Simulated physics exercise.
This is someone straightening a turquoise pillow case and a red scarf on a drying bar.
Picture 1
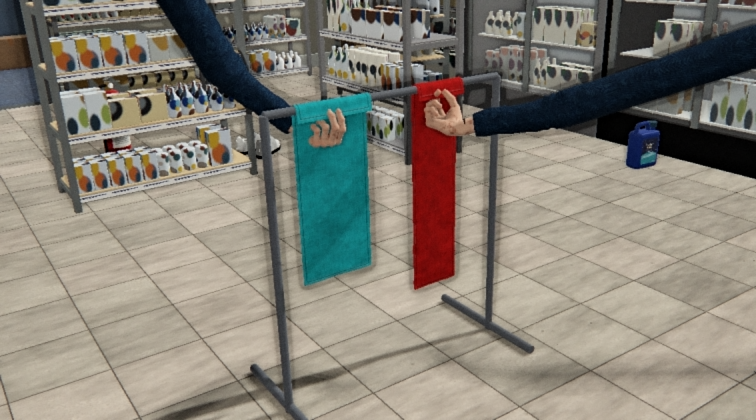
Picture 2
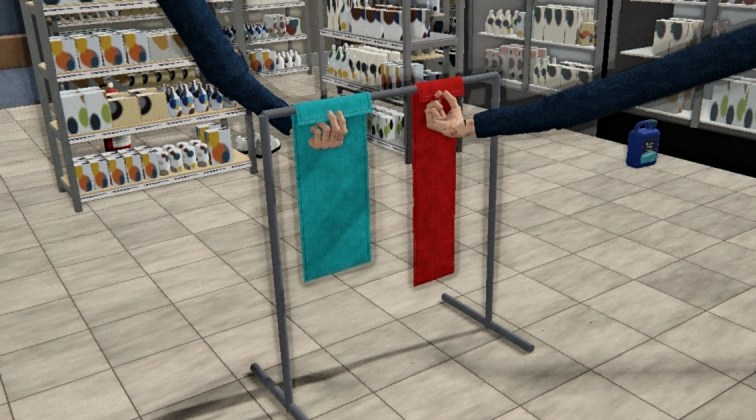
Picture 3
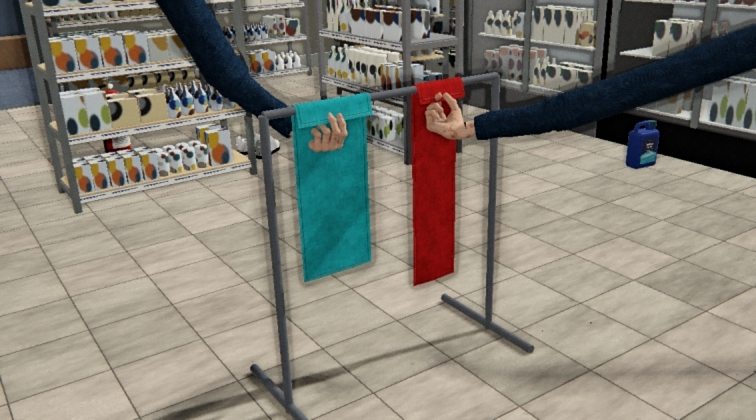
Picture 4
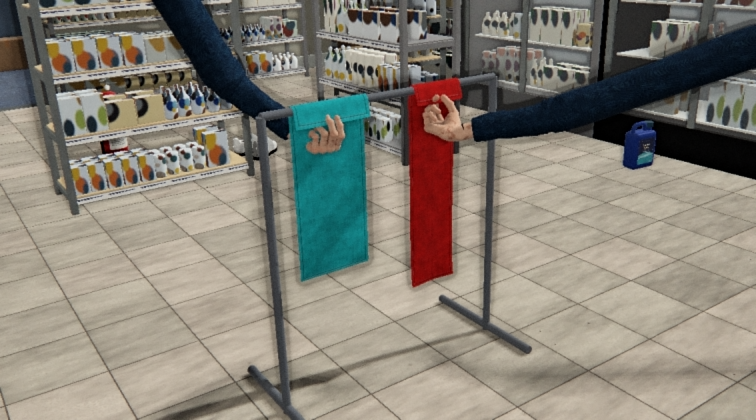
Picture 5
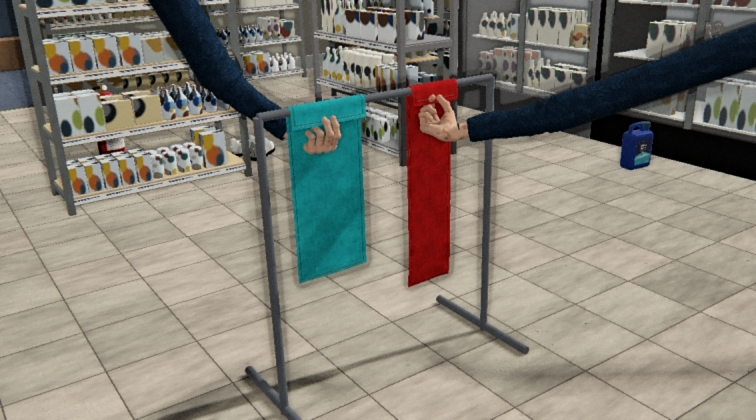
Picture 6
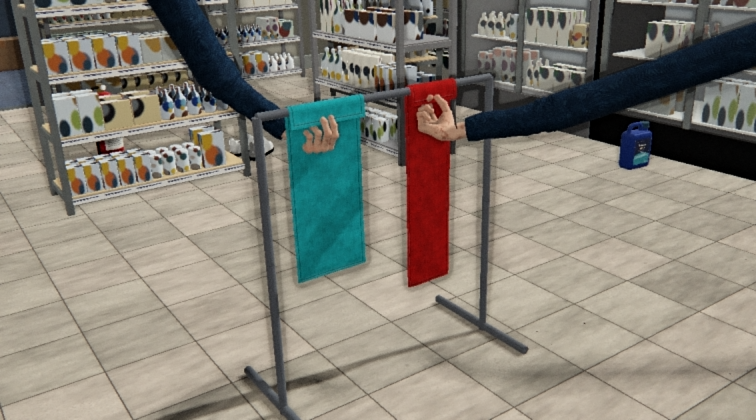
The clip opens on two hands in dark blue sleeves holding a turquoise cloth, left, and a red cloth, right, over a grey bar, their front flaps far shorter than the backs. The flaps edge down very slightly, then everything barely shifts, ending with both cloths hanging almost as before.
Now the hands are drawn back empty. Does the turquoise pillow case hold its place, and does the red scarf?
The turquoise pillow case slips to the floor; the red scarf is pulled off by its long side.
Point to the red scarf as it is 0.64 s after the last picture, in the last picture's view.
Close to (426, 346).
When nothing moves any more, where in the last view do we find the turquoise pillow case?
It ends at (337, 385).
Then, 0.40 s later than the last view, pillow case clear of the rail and dropping near (332, 281); scarf clear of the rail and dropping near (428, 299).
Then, 0.64 s later than the last view, pillow case in a heap on the floor near (337, 382); scarf in a heap on the floor near (427, 346).
Finally, pillow case in a heap on the floor near (337, 385); scarf in a heap on the floor near (427, 347). The turquoise pillow case is pulled off by its long side and the red scarf slides off.
